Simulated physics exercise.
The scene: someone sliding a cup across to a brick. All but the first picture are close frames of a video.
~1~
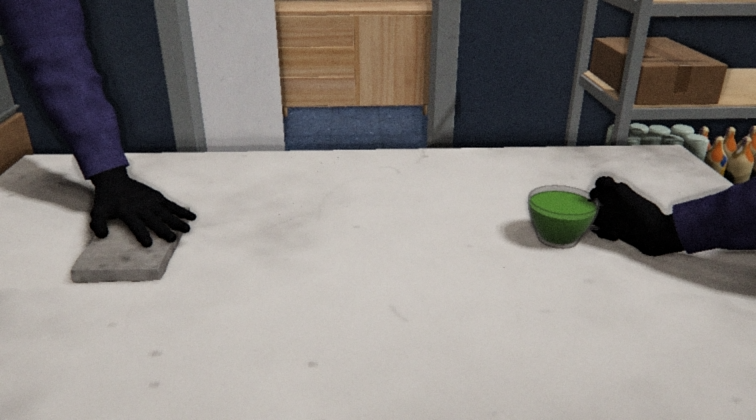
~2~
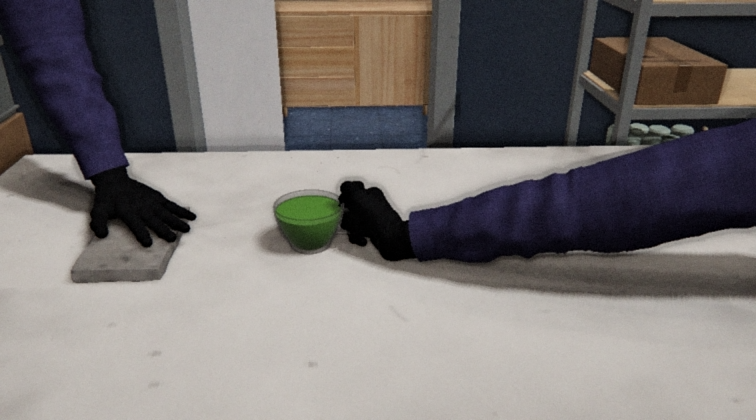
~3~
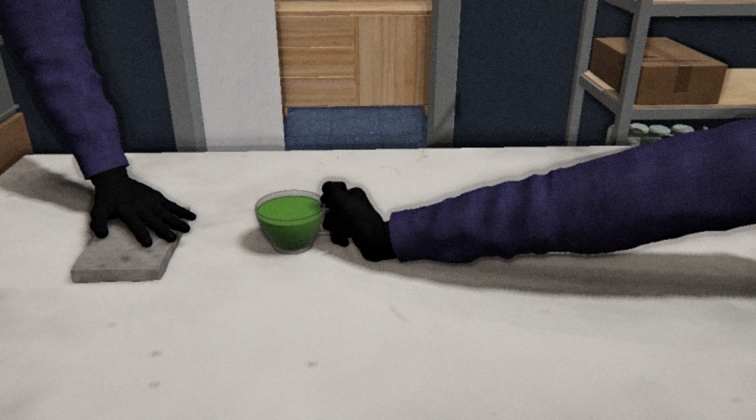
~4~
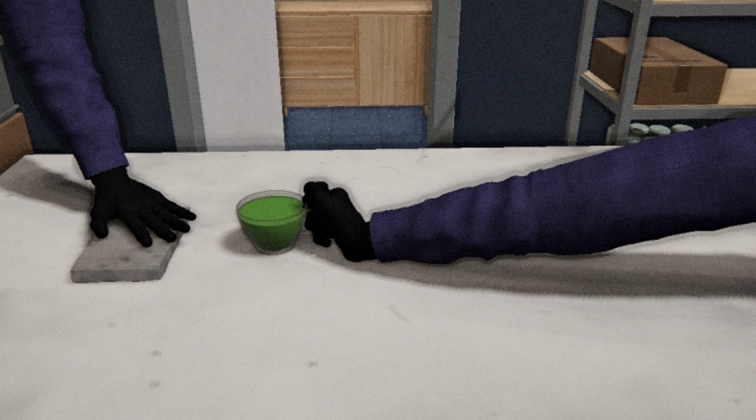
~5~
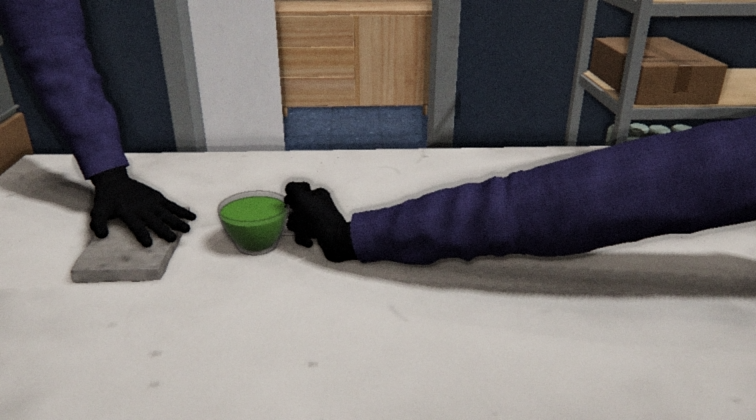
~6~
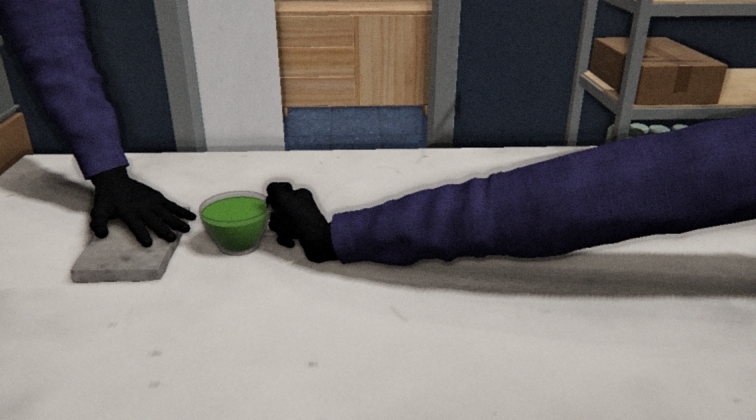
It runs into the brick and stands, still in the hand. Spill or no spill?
At the stop the cup slops over.
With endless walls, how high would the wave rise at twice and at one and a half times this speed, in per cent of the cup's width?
Near 55 and 40 in a hundred.
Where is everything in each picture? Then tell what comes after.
The first picture shows at rest; cup (561, 217) about three quarters full; brick (136, 241).
The second picture shows under way; cup about three quarters full, surface at (309, 210).
The third picture shows a step of some 20 px; cup (291, 223) about three quarters full.
The fourth picture shows a step of some 20 px; cup about three quarters full, surface at (273, 211).
The fifth picture shows a step of some 20 px; cup (255, 223) about three quarters full.
The sixth picture shows a step of some 20 px; cup about three quarters full, surface at (236, 212); brick (136, 241).
A moment on, the cup meets the brick.
Further on, the green juice surges up the wall; a puddle lies under it.
When it is over, the cup stands at the brick; a puddle lies under it.
